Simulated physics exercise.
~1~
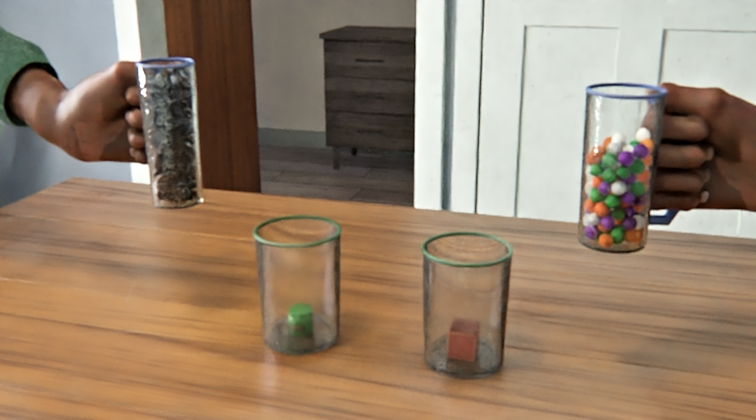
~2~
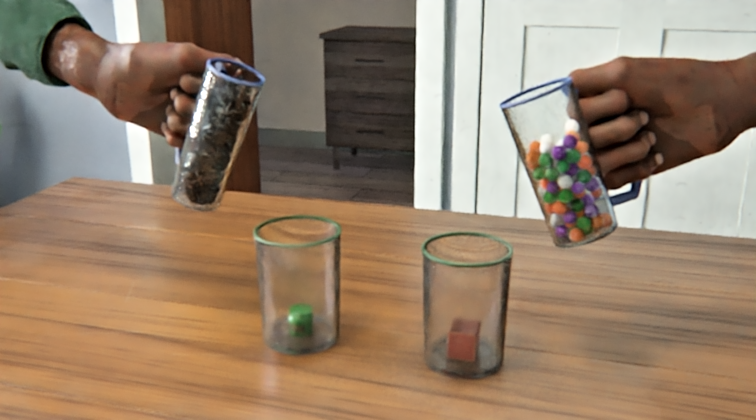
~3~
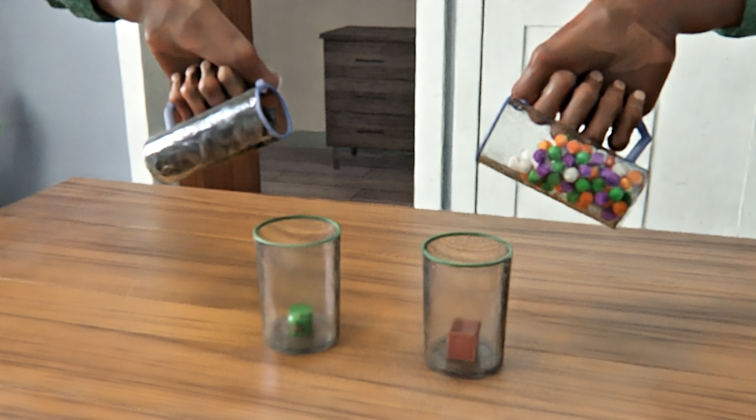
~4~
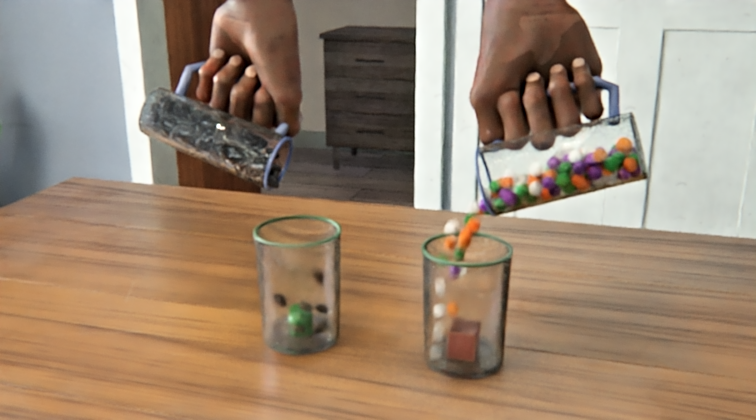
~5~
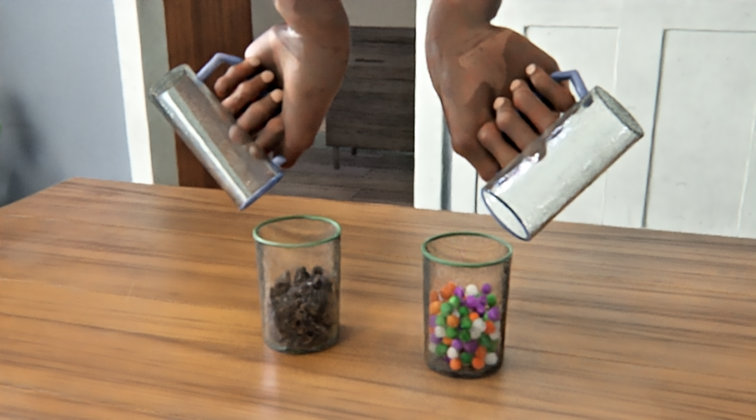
Two hands tip cups of dark bits and colourful balls into glasses, burying small objects.
